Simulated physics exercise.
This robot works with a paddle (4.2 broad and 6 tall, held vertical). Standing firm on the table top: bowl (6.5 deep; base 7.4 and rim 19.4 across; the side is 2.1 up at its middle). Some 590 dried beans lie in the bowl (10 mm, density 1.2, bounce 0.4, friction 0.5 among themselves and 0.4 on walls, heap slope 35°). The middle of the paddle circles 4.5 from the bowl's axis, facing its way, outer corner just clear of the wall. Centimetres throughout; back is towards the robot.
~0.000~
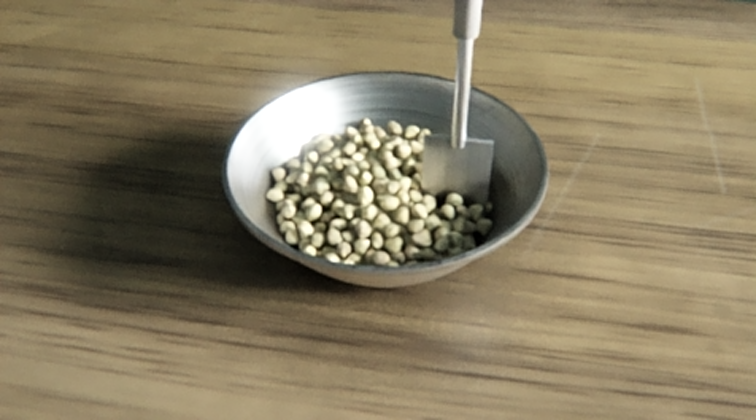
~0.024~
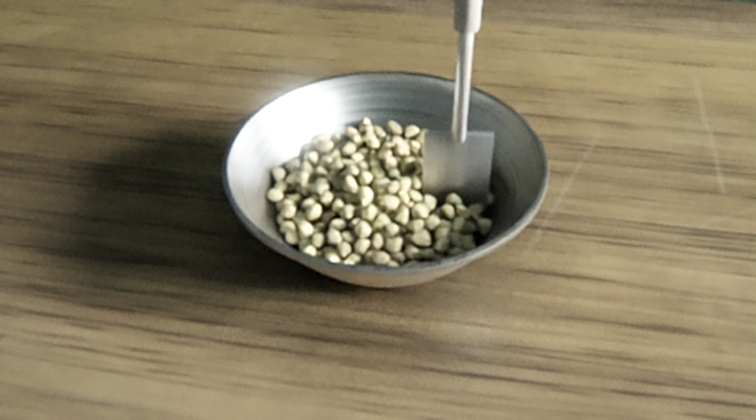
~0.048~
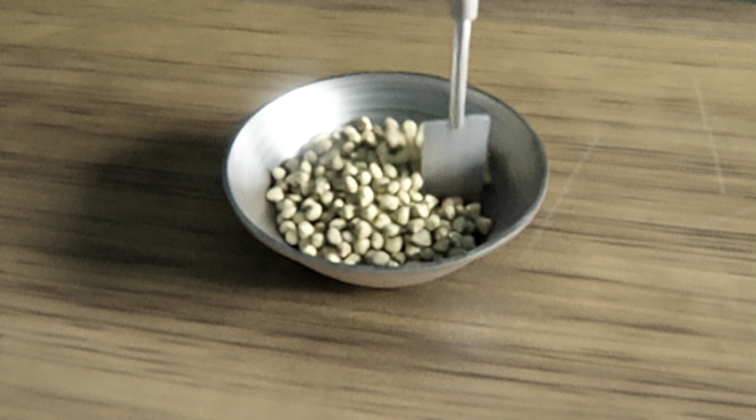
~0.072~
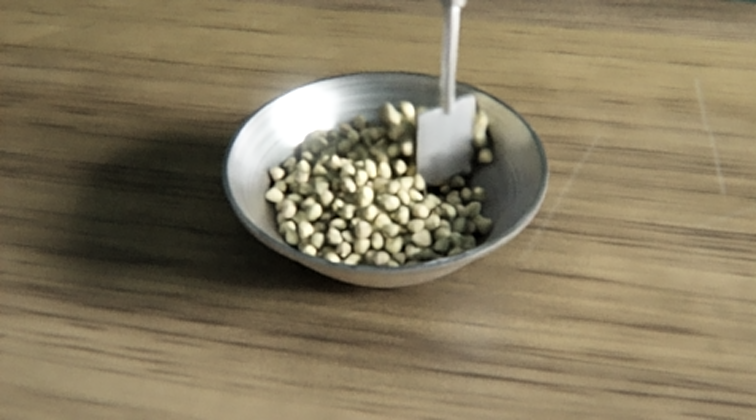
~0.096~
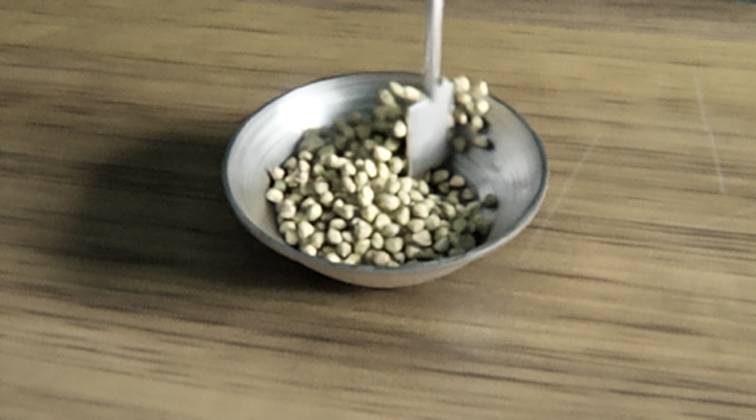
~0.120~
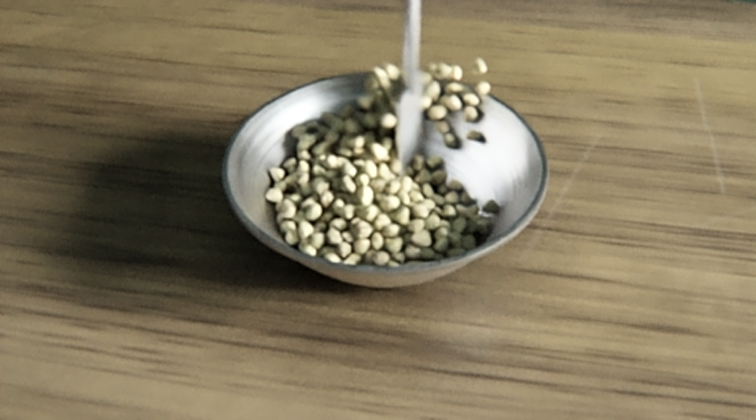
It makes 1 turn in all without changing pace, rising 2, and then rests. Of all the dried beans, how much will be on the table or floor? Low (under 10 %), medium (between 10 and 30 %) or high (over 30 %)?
On the table or floor the share is medium, between 10 and 30 %.
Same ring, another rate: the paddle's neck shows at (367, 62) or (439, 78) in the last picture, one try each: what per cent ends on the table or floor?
Some 25 and 5 per cent.
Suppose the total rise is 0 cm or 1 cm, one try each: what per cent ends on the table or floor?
About 25 and 20 per cent.
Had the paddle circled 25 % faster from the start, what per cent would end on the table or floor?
In that case some 20 per cent.
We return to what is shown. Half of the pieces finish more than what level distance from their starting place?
Some 2 cm.
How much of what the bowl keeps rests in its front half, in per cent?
Some 55 per cent.
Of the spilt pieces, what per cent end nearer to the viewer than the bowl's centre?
Roughly 70 per cent.
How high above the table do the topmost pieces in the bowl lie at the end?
About 6.5 cm.
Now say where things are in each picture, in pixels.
The first picture shows paddle neck at (460, 118), 0° round; upper third of the load around (382, 185), from x 275 to 485, top at y 125; 593 in the bowl.
The second picture shows paddle neck at (460, 112), 6° round; upper third of the load around (383, 183), from x 275 to 490, top at y 125.
The third picture shows paddle neck at (458, 99), 22° round; upper third of the load around (388, 175), from x 275 to 485, top at y 125.
The fourth picture shows paddle neck at (447, 85), 41° round; upper third of the load around (387, 165), from x 275 to 485, top at y 105.
The fifth picture shows paddle neck at (431, 74), 60° round; upper third of the load around (382, 155), from x 275 to 490, top at y 85.
The sixth picture shows paddle neck at (410, 66), 79° round; upper third of the load around (373, 147), from x 275 to 490, top at y 65; 592 in the bowl, 1 in flight or on the tool.
By 0.25 s, 185° round, highest piece 9 above the table; 564 in the bowl, 7 on the table or floor, 22 in flight or on the tool.
By 0.39 s, 291° round, highest piece 9 above the table; 522 in the bowl, 41 on the table or floor, 30 in flight or on the tool.
By 0.65 s, 0° round, highest piece 6 above the table; 502 in the bowl, 91 on the table or floor.
By 1.35 s, 0° round, highest piece 6 above the table; 502 in the bowl, 91 on the table or floor.
Final count, 502 in the bowl, 91 on the table or floor. That is 15 % on the table or floor.
